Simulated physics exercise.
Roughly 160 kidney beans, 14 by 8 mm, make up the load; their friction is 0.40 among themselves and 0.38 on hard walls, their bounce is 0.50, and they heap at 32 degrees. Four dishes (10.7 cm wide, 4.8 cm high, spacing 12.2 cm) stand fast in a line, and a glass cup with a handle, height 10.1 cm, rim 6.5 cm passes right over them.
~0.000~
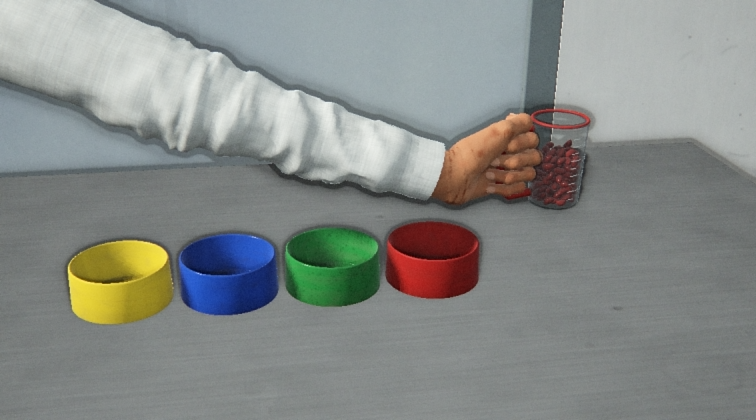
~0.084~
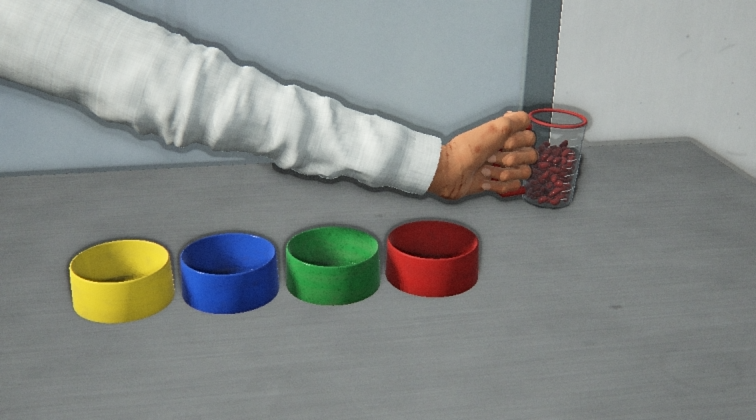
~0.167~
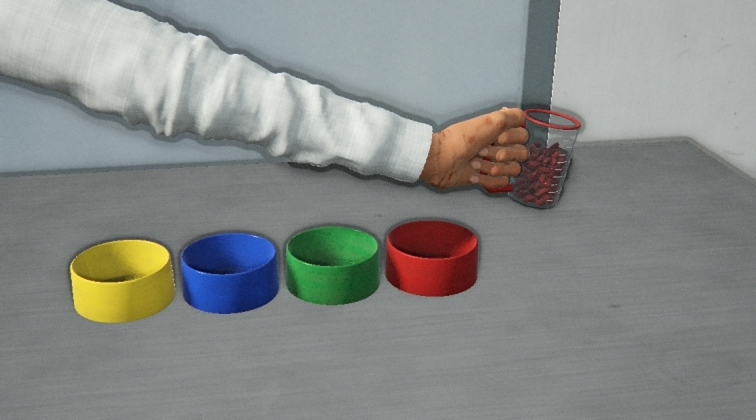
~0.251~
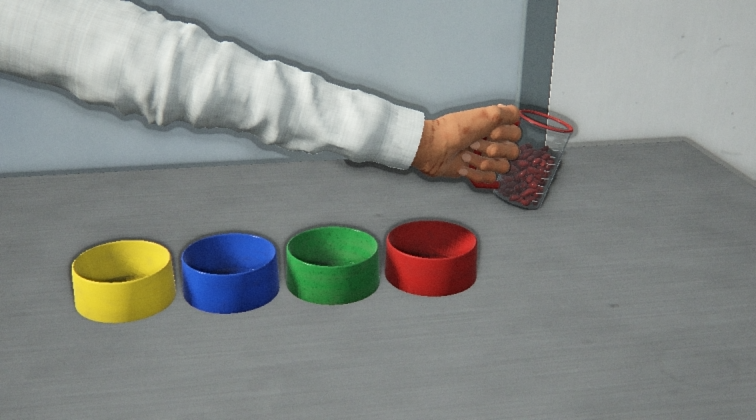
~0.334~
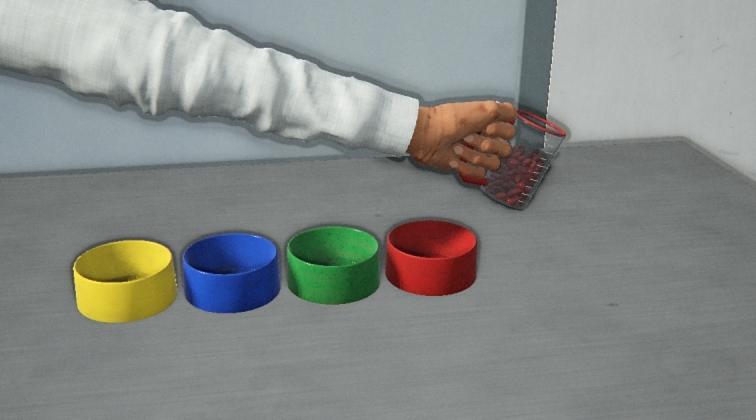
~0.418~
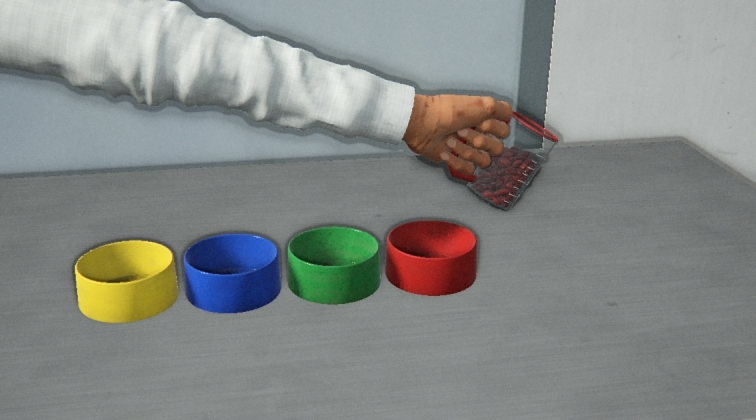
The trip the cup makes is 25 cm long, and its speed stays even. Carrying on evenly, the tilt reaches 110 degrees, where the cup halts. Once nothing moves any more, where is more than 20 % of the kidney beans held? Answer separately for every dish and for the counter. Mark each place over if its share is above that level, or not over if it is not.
Red dish: Over, blue dish: Not over, green dish: Not over, yellow dish: Not over, counter: Not over.
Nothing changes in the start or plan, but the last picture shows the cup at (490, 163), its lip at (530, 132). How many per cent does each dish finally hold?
Final shares - red 100 %, blue 0 %, green 0 %, yellow 0 %.
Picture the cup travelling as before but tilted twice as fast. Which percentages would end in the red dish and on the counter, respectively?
Result - red dish: 50; counter: 50.
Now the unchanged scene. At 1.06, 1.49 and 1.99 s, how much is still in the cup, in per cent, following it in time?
Around 100 per cent at the first moment, 85 at the second and 35 at the third.
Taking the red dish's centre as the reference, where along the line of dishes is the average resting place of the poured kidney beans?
Offset: About 1 cm, leftward.
After 1.06 s, tilt 83 degrees; cup holds 100 %.
Then, at 1.49 s, tilt 110 degrees; cup holds 85 %, red 15 %.
After 1.99 s, tilt 110 degrees; cup holds 35 %, red 60 %.
In the end, at 3.2 s, red 95 %, blue 0 %, green 0 %, yellow 0 %, counter 5 %.
